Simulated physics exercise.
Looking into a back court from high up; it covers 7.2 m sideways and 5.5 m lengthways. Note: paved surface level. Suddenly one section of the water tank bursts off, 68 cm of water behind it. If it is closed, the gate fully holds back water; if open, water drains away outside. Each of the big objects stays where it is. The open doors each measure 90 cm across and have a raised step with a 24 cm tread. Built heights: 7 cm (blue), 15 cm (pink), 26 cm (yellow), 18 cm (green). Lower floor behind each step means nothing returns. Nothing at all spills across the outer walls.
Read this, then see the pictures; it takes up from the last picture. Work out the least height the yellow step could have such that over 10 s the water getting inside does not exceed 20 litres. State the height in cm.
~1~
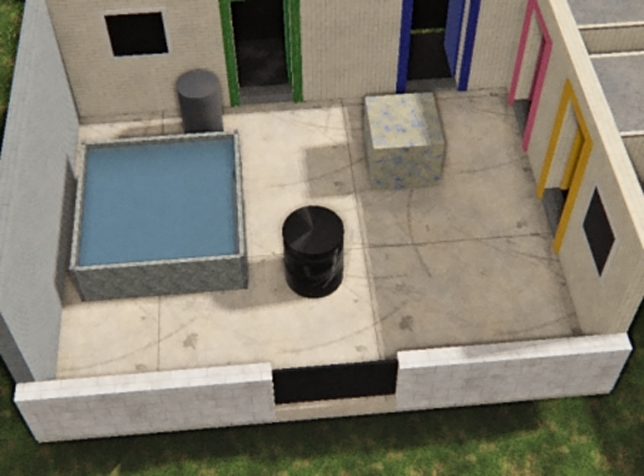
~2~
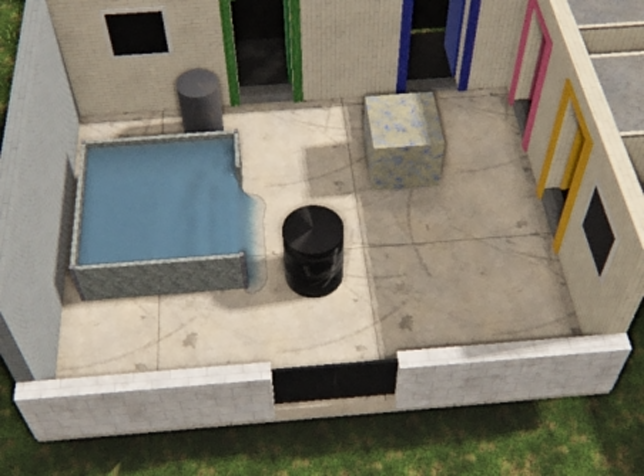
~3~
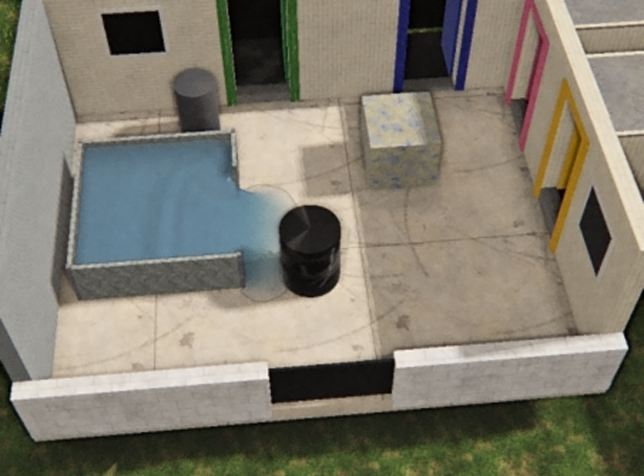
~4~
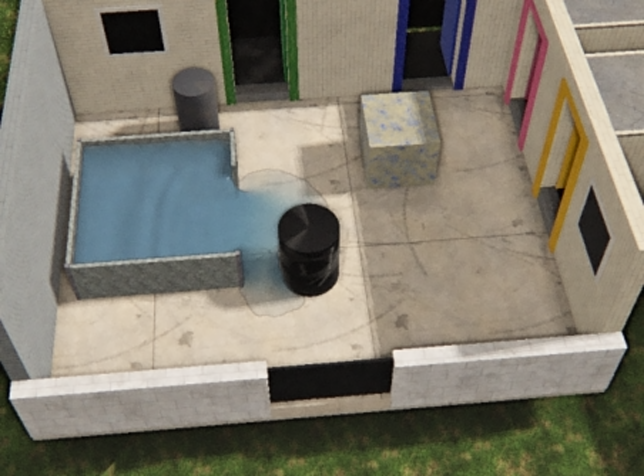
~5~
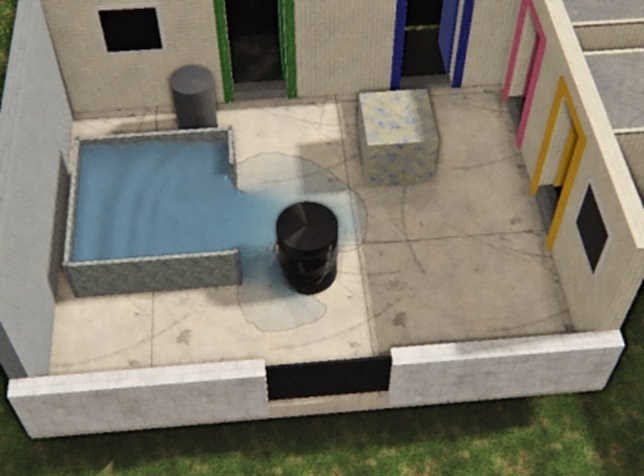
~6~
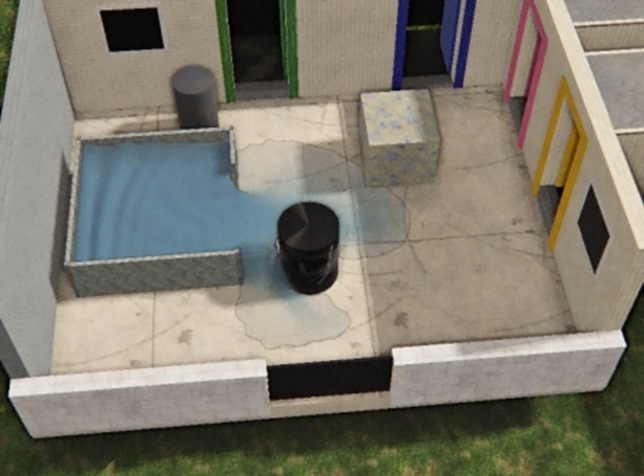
The least height is about 26.5 cm.
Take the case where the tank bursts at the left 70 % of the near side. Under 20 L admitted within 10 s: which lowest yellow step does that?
Near 13.5 cm.
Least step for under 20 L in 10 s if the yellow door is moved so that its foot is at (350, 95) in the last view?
You'd want it roughly 20 cm high.
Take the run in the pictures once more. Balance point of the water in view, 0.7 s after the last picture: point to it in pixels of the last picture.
I'd put it close to (215, 231).
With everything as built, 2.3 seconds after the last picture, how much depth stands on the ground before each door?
Depths in cm - blue: 6, pink: 8, yellow: 29, green: 11.
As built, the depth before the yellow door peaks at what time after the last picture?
It peaks at about 1.6 s.
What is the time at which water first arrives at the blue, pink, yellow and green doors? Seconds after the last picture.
Blue: 1.4 s; pink: 1.2 s; yellow: 0.5 s; green: 1.4 s.
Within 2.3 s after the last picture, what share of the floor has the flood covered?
Near 70 per cent is wet.
Then, 0.7 s after the last picture water covers 35 % of the floor, deepest (52 cm) near (273, 268); 18 cm at the yellow door, 0 litres in over its 26 cm step.
Then, 2.3 s after the last picture water covers 70 % of the floor, deepest (30 cm) near (575, 365); 29 cm at the yellow door, 17 litres in over its 26 cm step.
Then, 9.3 s after the last picture water covers 95 % of the floor, deepest (18 cm) near (218, 113); 9 cm at the yellow door, 22 litres in over its 26 cm step.
At the yellow door as built, the water peaked near 32 cm, 1.5 s after the last picture.
Run again over the same 10 s with other heights there, 31 litres in over 24.5 cm, 2 litres over 33 cm. The limit of 20 litres is kept from about 26.5 cm up.
